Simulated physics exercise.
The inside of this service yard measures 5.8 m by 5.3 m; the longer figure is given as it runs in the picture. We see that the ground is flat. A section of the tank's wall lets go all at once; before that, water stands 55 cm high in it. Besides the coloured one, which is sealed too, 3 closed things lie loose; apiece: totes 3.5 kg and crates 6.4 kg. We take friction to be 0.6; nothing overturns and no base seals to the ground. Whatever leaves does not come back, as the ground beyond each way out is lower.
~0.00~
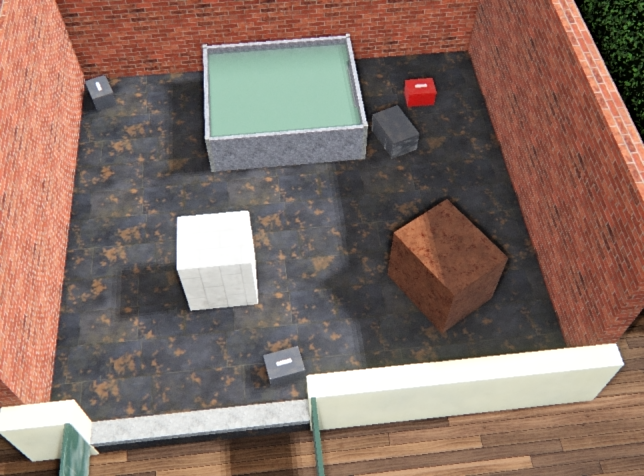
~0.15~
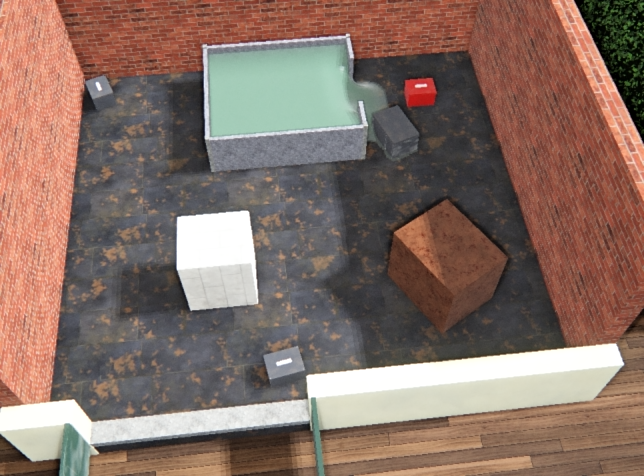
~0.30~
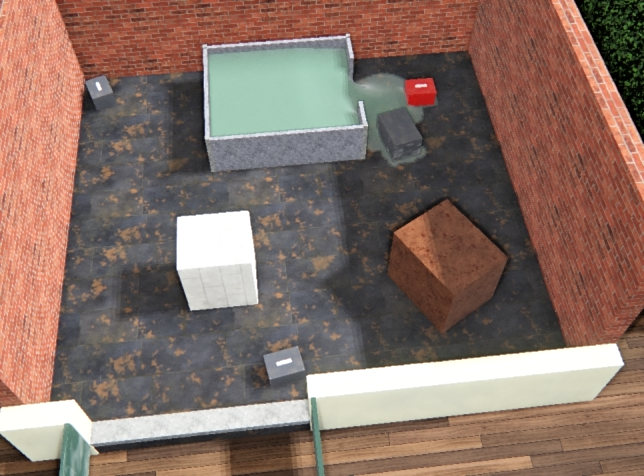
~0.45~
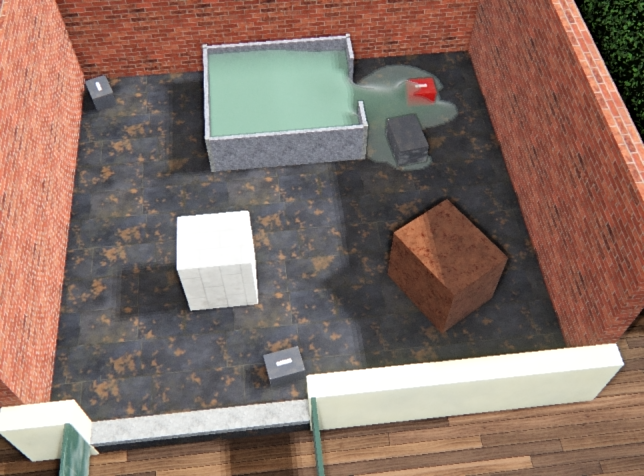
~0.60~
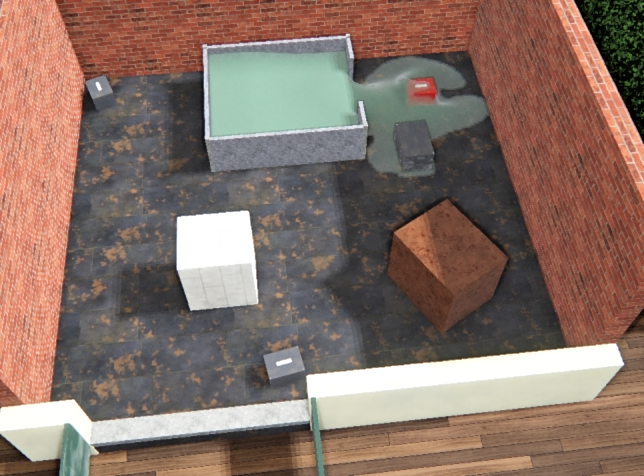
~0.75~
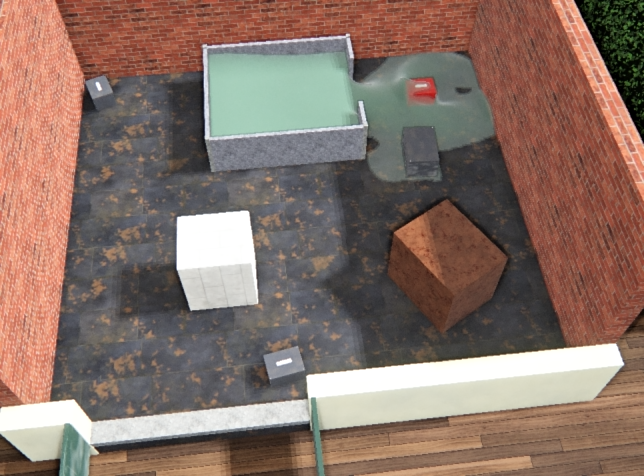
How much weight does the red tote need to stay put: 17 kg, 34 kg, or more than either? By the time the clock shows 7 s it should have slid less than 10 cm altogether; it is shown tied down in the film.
Both fall short.
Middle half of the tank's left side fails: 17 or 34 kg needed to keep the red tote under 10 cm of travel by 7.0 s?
With that failure, the small mass keeps it.
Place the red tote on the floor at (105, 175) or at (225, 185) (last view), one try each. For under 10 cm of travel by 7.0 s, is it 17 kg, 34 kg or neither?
Taking the two tries in order, even the light one works and even the light one works.
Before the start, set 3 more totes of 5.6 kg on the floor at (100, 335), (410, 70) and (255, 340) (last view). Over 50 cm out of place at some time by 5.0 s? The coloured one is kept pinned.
Taking them one by one: Below the mark; above the mark; below the mark.
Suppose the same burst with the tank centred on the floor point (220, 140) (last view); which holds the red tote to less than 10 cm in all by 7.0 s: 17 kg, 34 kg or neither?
Then it turns out the heavier mass is required.
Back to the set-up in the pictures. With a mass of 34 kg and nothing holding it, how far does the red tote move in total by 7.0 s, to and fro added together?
Total path: Around 40 cm.
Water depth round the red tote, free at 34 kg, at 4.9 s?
Close to 17 cm deep.
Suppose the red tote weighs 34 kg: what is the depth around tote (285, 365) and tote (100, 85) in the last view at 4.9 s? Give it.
Depths: Near 3 cm, then near 3 cm.
After 1.4 s the red tote would be 74 cm from its start with 17 kg and 34 cm from its start with 34 kg; 9 cm of water round it then.
After 3.1 s the red tote would be 81 cm from its start with 17 kg and 40 cm from its start with 34 kg; 20 cm of water round it then.
After 4.9 s the red tote would be 73 cm from its start with 17 kg and 40 cm from its start with 34 kg; 17 cm of water round it then.
After 7.0 s the red tote would be 141 cm from its start with 17 kg and 40 cm from its start with 34 kg; 11 cm of water round it then.
